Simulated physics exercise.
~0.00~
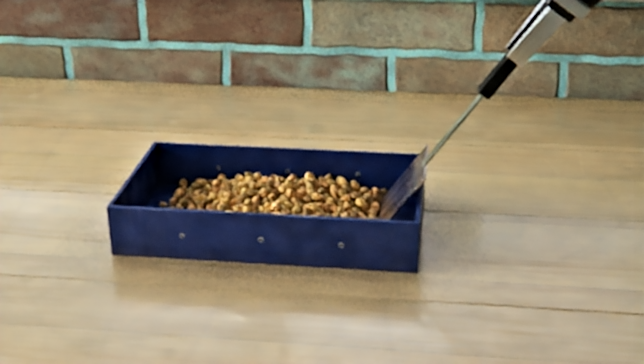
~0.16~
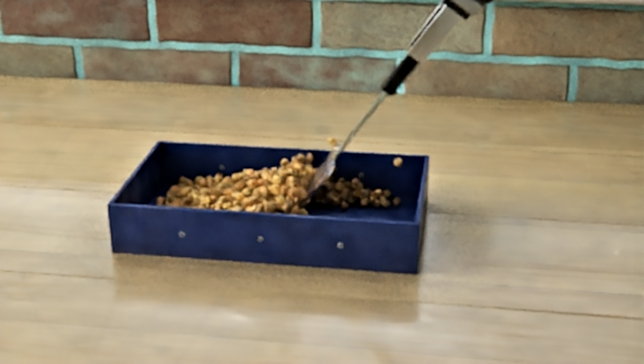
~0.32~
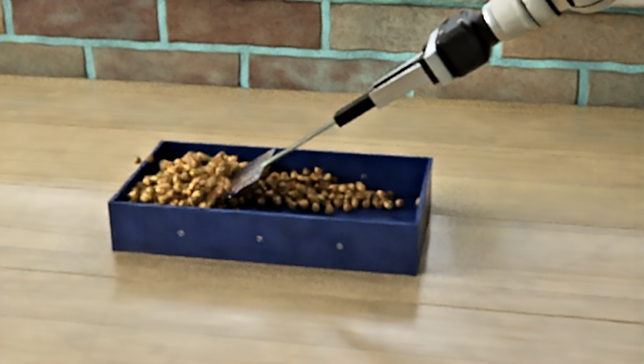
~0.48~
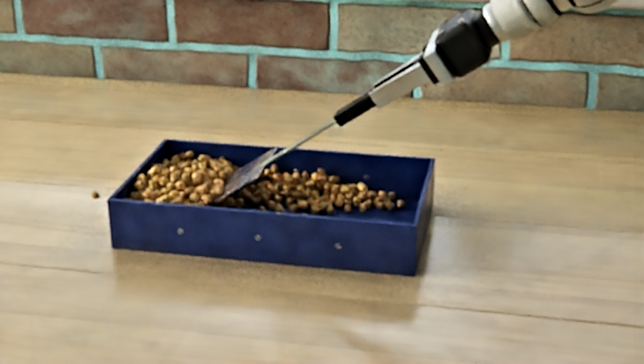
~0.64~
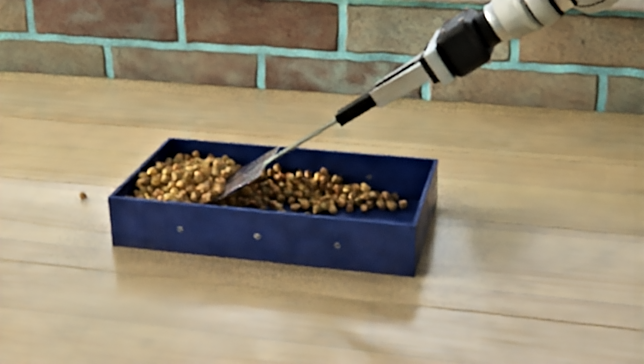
A robot arm pushing dried chickpeas leftward with a turner in a blue trough, heaping them as one lands on the table.
